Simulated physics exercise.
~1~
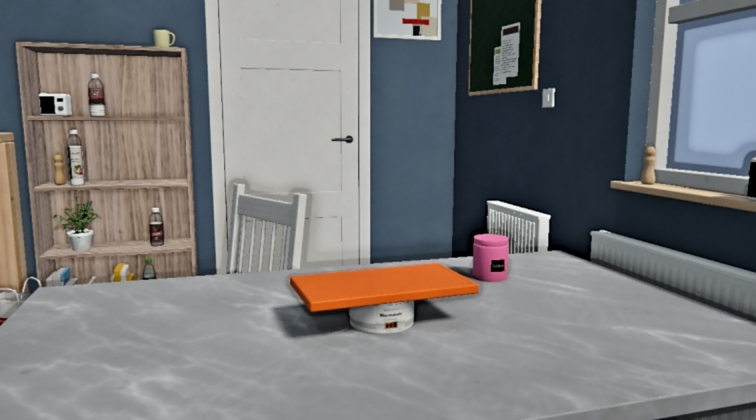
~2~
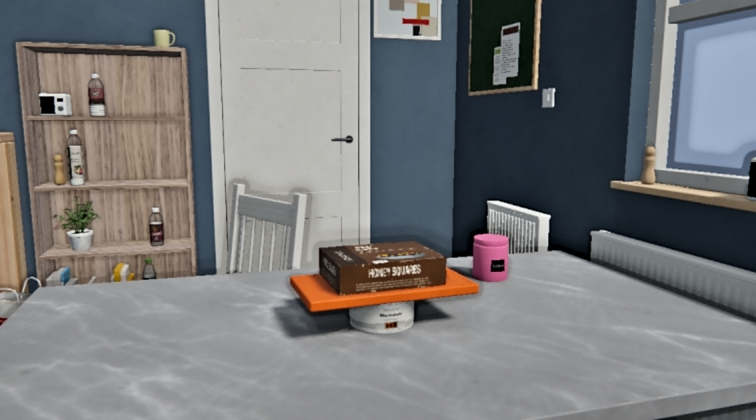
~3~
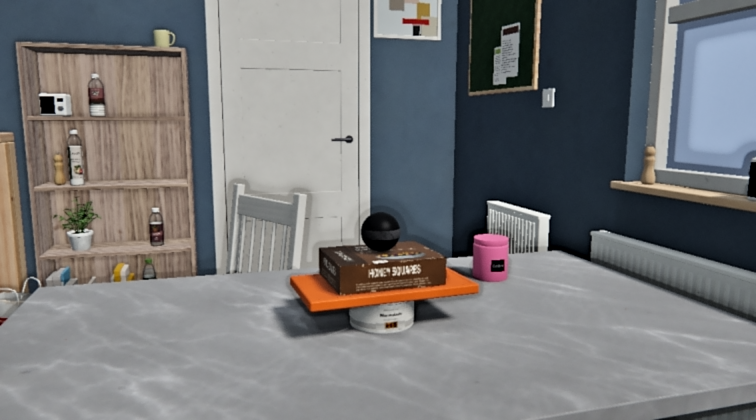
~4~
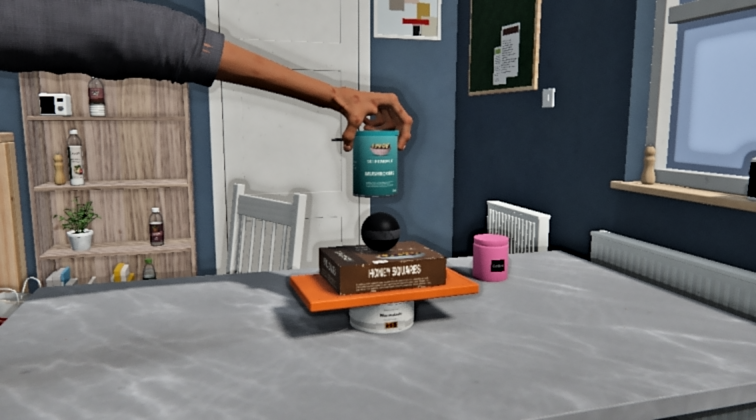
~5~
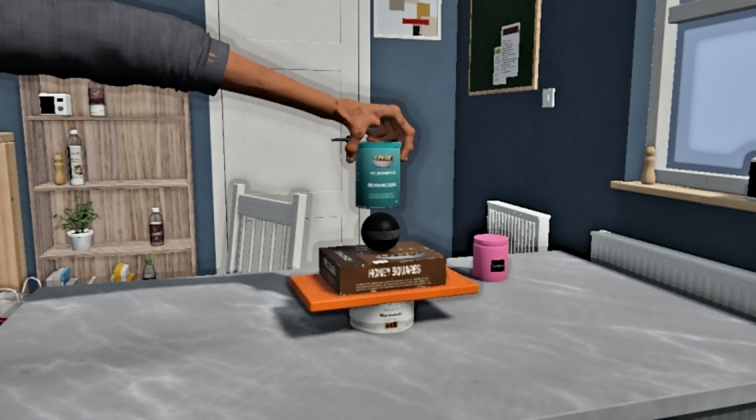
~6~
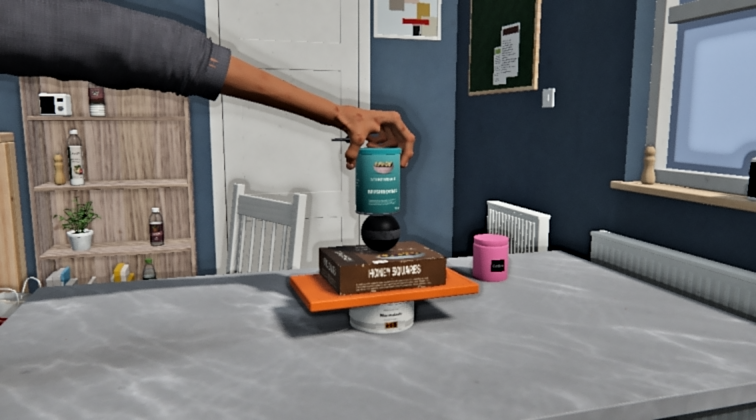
Brown packet and black ball appearing in turn on an orange tray, then a hand lowering a turquoise tin onto the ball.
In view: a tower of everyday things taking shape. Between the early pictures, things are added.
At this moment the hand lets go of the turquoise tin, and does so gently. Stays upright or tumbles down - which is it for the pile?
Something topples.
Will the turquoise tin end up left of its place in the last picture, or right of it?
Toward the left-hand side.
Then, 0.50 s on from there, turquoise tin now fallen.
Then, 0.70 s on from there, black ball shifted a little.
Then, 0.90 s on from there, as before.
In the end, fallen, turquoise tin; the other 5 unmoved. At the end, from the last picture's camera, turquoise tin near (136, 312). The pile gives way.
